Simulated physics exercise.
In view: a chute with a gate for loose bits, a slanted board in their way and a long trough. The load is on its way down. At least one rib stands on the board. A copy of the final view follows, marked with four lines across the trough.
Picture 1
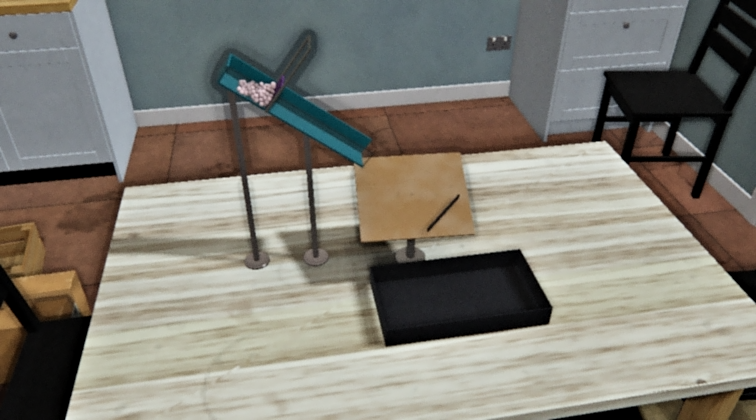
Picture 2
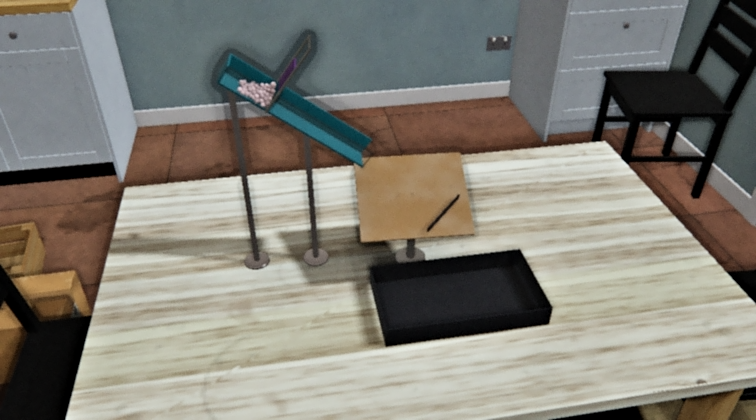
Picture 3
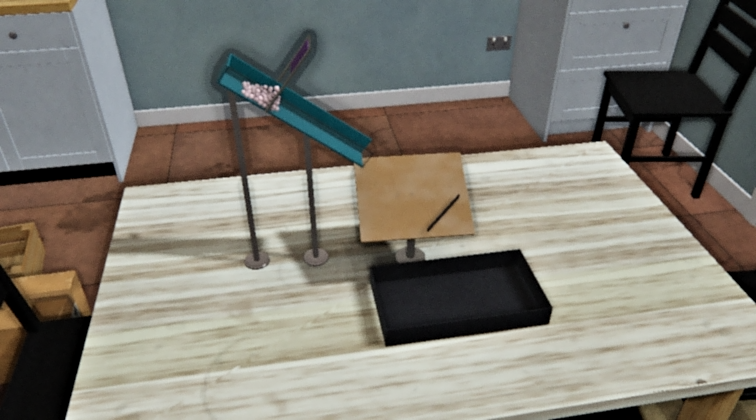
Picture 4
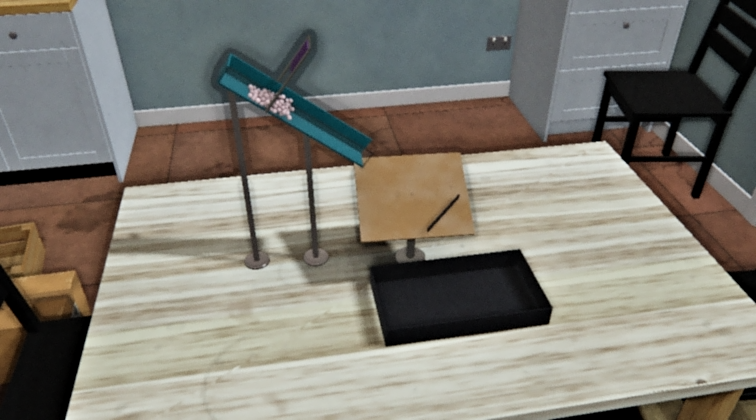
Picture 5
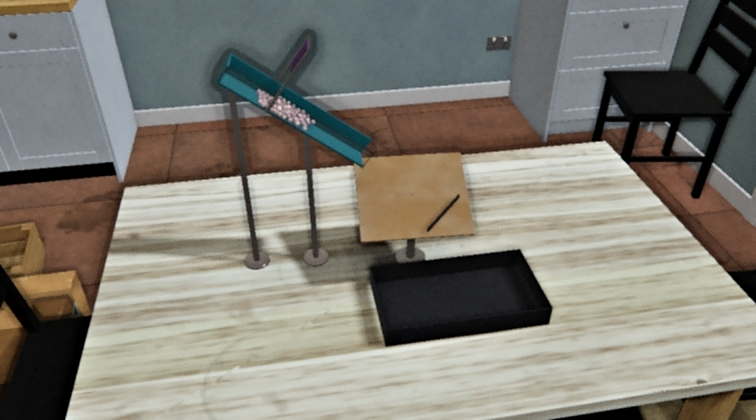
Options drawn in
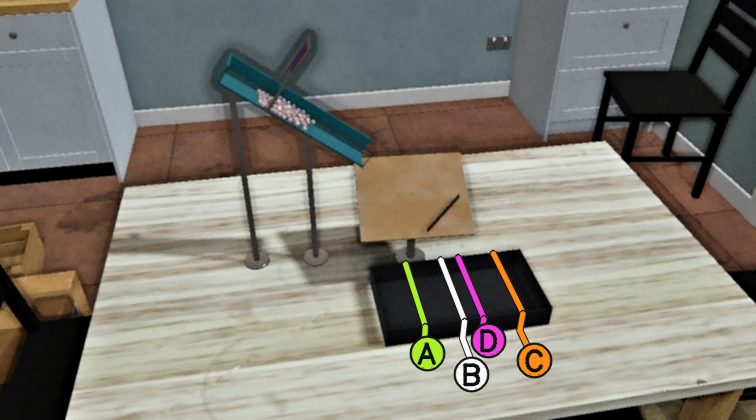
In a kitchen, a gate lifted on a raised teal chute above a pale wooden table, and small pinkish-white beads slid down to the right, spreading out above a tilted board and black tray.
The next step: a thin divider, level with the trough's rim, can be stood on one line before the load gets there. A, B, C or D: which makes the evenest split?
Go for A.
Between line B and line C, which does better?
That would be B.
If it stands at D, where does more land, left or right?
The left side.
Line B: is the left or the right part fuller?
Left.
On the marked copy, line A crosses the front rim at (425, 325); line B crosses the front rim at (464, 320); line C crosses the front rim at (522, 312); line D crosses the front rim at (483, 317).
With A, of what is caught, roughly two thirds on the left of the divider, roughly a third on the right.
With B, of what is caught, the larger part on the left of the divider, roughly a quarter on the right.
With C, of what is caught, almost all on the left of the divider, about a tenth on the right.
With D, of what is caught, the larger part on the left of the divider, about a tenth on the right.
